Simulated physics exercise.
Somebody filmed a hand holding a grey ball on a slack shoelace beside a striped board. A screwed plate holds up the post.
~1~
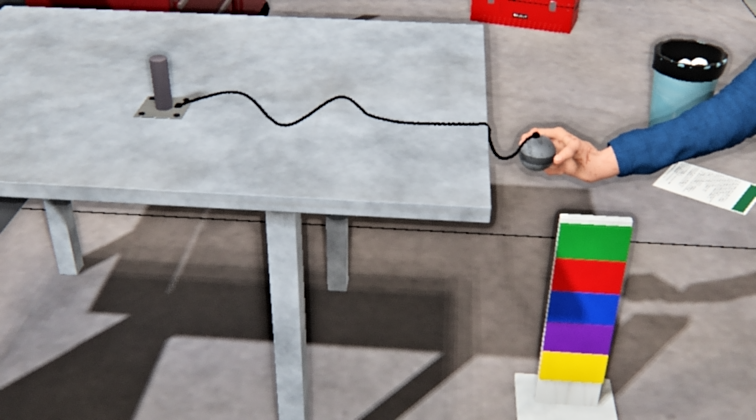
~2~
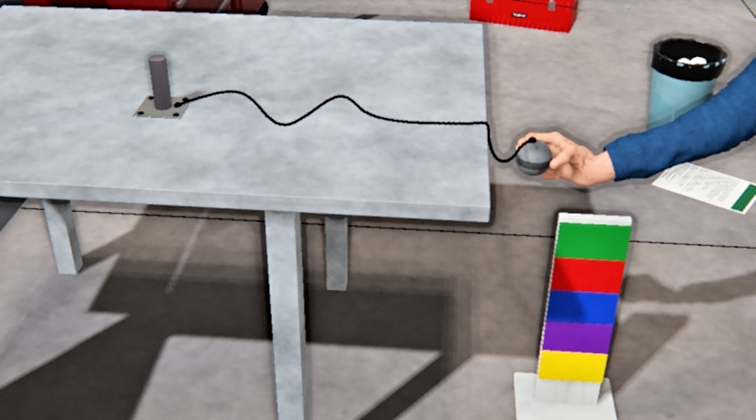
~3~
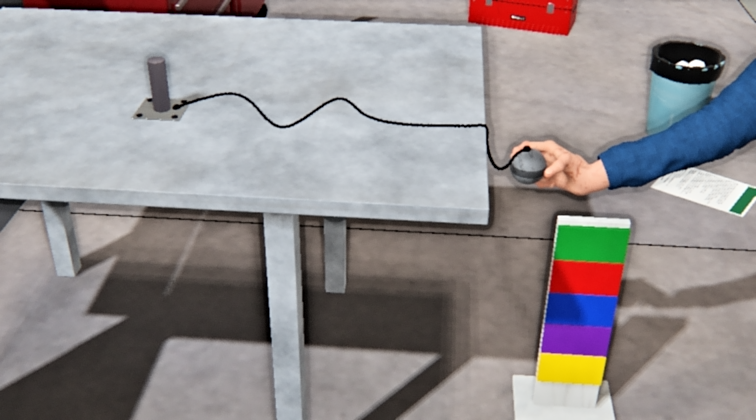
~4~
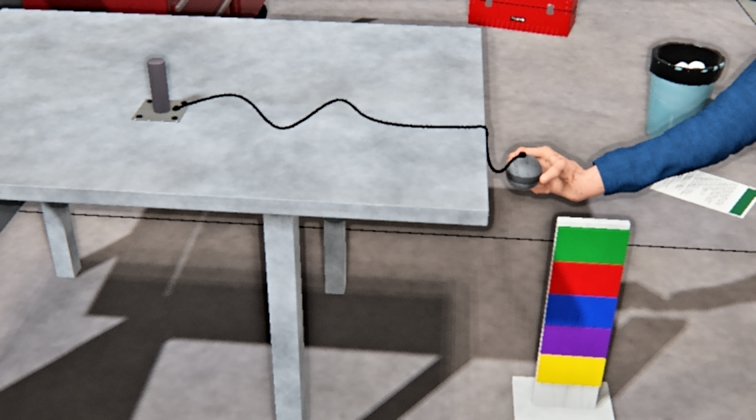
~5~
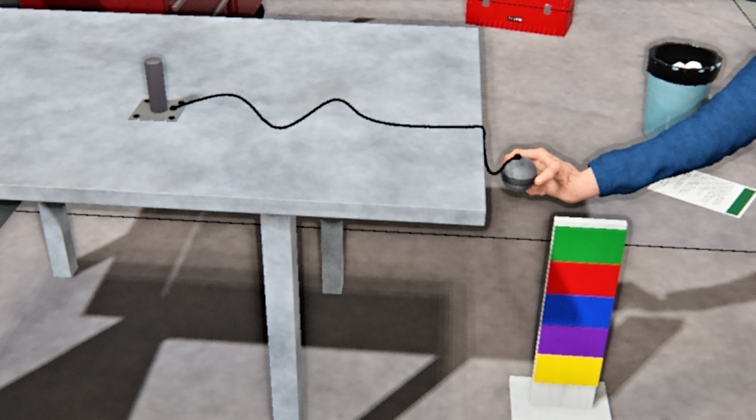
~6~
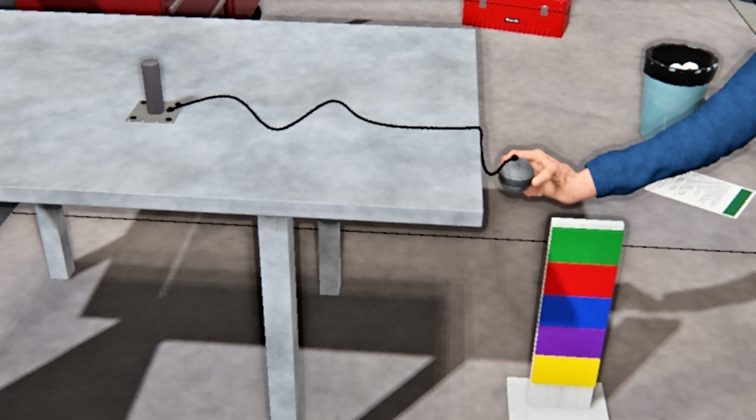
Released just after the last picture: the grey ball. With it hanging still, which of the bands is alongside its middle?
The band alongside its middle is blue.
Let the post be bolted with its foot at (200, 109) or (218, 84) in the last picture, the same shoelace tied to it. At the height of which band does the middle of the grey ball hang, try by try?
Purple; purple.
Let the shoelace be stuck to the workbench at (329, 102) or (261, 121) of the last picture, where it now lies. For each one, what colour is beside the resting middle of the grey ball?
Results, in sequence: Green / red.
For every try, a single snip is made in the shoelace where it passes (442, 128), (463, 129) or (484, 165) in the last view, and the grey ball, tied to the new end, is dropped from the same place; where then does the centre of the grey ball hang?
First (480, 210), then (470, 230), then (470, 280).
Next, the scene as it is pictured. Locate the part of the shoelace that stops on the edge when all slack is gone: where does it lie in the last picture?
Position: Approx. (370, 122).
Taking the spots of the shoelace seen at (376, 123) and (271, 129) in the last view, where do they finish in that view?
First point (480, 135), second point (327, 117).
Early on, ball near (439, 302); level with blue.
Midway, ball near (482, 305); level with blue.
Finally, ball near (467, 306); level with blue. Its middle rests at the blue band.
